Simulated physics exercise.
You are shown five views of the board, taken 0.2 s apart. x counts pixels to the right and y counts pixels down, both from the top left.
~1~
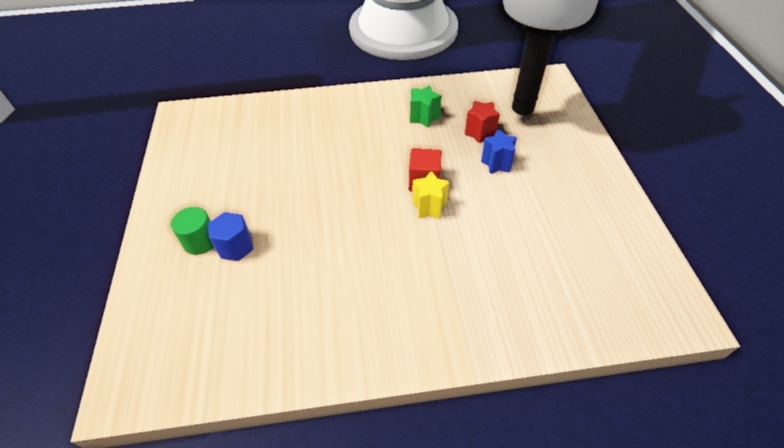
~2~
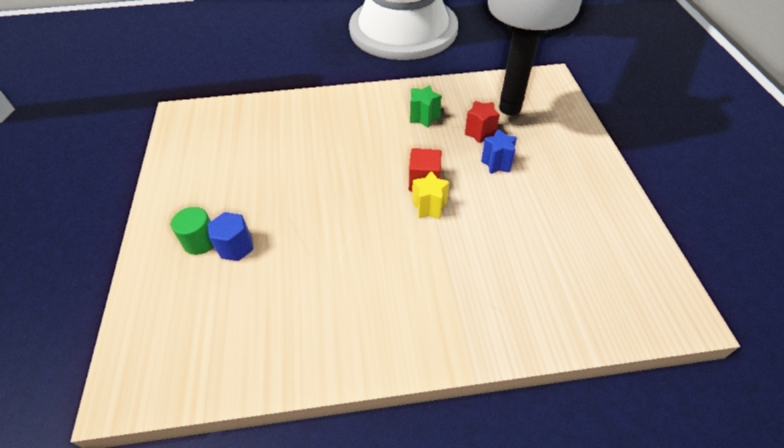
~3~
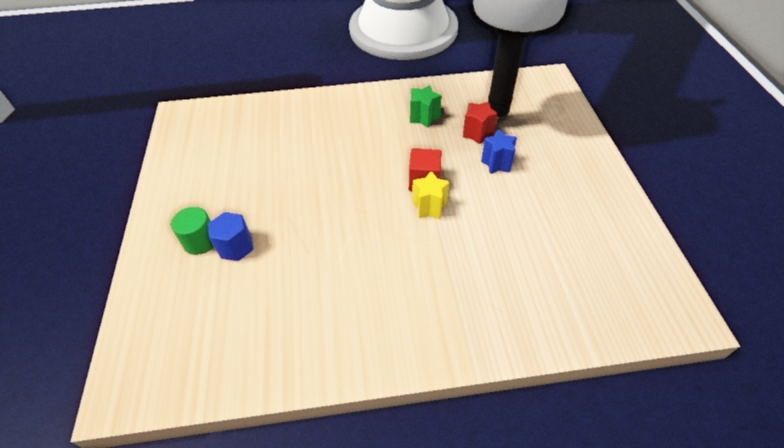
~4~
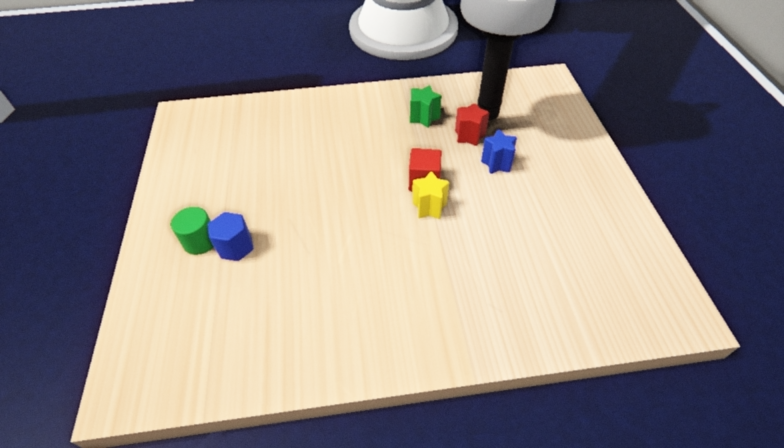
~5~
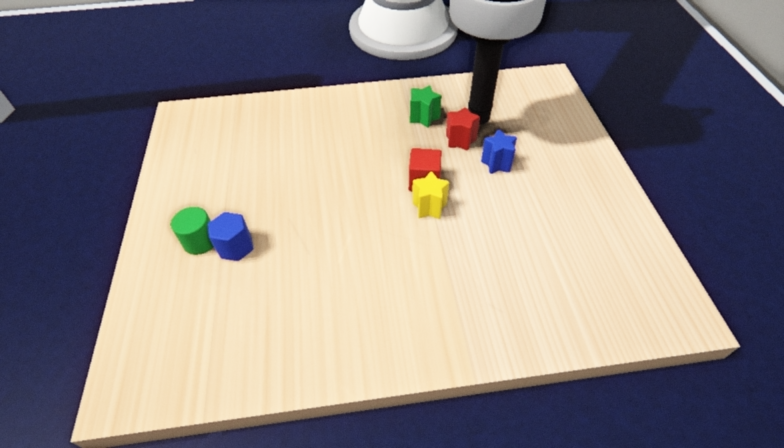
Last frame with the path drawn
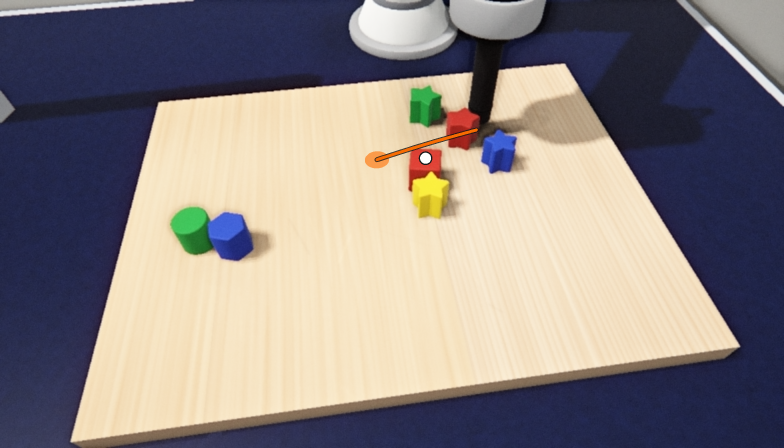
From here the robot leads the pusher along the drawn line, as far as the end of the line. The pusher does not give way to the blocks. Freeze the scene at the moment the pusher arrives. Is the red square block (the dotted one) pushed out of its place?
My answer is yes.
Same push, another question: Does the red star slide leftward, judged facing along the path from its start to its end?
The answer is yes.
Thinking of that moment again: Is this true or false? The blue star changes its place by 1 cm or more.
False
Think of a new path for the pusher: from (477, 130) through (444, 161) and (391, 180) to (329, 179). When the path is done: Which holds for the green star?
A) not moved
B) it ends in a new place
Correct choice: A.
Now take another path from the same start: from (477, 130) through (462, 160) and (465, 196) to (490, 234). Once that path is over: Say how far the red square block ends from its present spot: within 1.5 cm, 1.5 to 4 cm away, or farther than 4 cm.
Under 1.5 cm.
The drawn path runs straight from (477, 130) to (377, 160); the dot is on the red square block.
On the path given first. One third of the way, pusher at (445, 127); red star at (435, 130), turned 20° anticlockwise.
Two thirds of the way, pusher at (411, 137); red square block at (423, 165), turned 30° anticlockwise; yellow star at (432, 187); red star at (412, 143), turned 50° anticlockwise.
At the end, pusher at (376, 148); green star not moved; red square block at (422, 167), turned 40° anticlockwise; yellow star at (434, 189); red star at (400, 148), turned 90° anticlockwise; blue star not moved.
